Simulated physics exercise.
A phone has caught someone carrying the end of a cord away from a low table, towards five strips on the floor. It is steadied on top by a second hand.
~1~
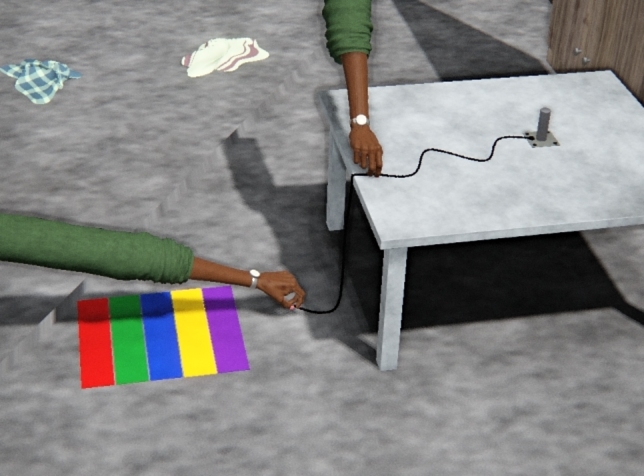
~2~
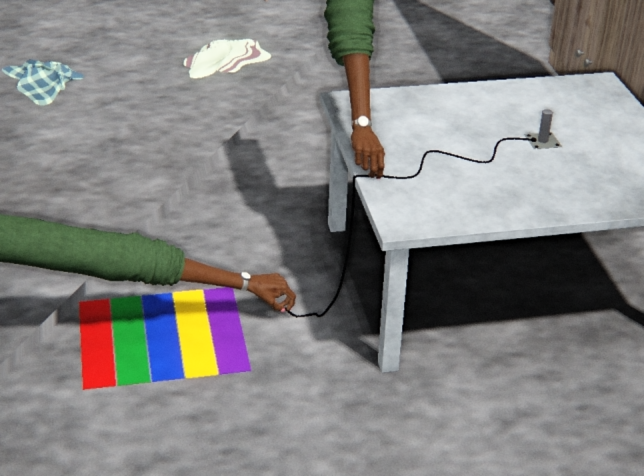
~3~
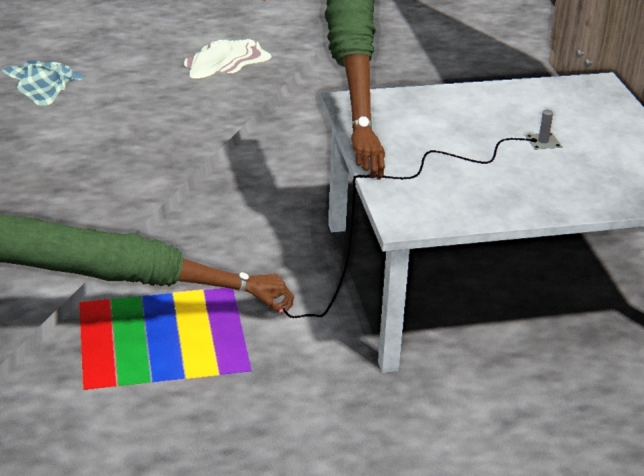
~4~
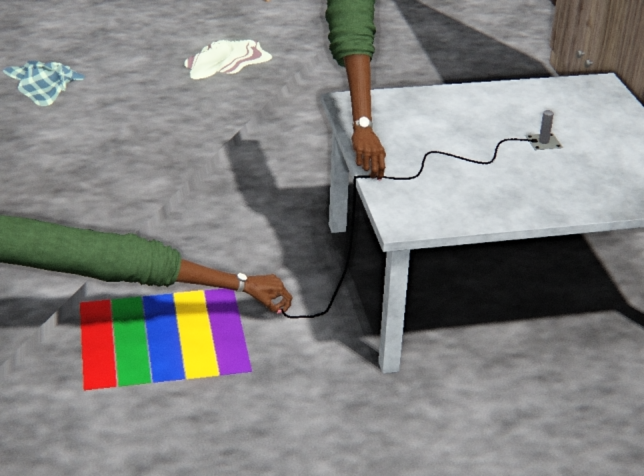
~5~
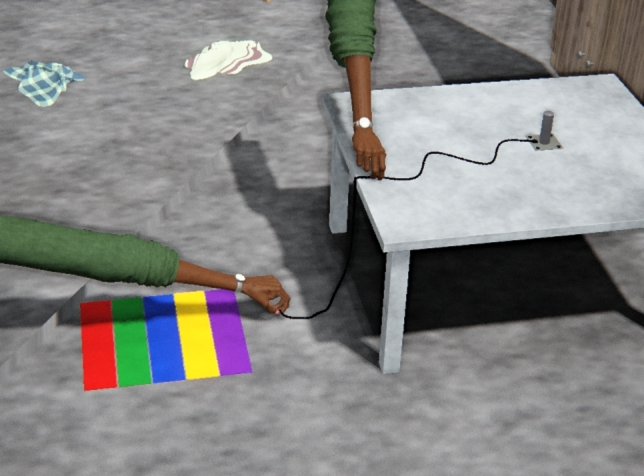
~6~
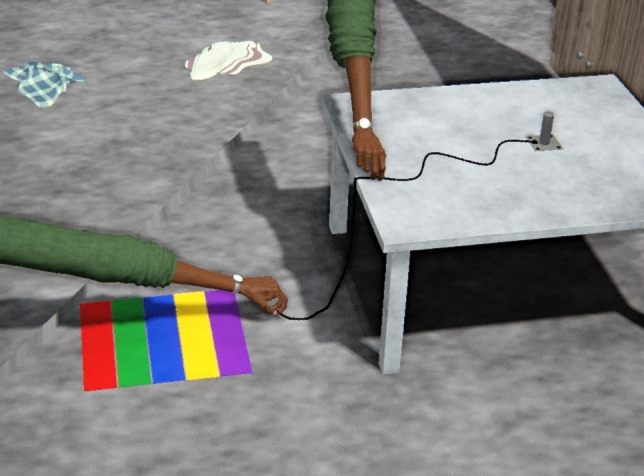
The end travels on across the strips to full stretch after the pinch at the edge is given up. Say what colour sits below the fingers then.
It is green.
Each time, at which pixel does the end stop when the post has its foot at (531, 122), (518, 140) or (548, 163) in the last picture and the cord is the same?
In order, the pixels are (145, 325), (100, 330) and (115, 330).
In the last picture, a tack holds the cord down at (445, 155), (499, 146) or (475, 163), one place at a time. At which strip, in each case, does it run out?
Going through the three places, that's blue, green and blue.
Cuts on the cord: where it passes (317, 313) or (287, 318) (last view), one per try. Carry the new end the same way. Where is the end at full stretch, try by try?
Respectively (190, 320) and (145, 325).
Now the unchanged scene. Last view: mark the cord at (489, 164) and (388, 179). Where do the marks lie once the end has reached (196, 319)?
You'll see them at (464, 158) and then at (348, 198).
Soon after, end near (196, 319); over yellow.
Then, end near (154, 324); over blue.
At full stretch, end near (129, 326); over green. It halts on the green strip.
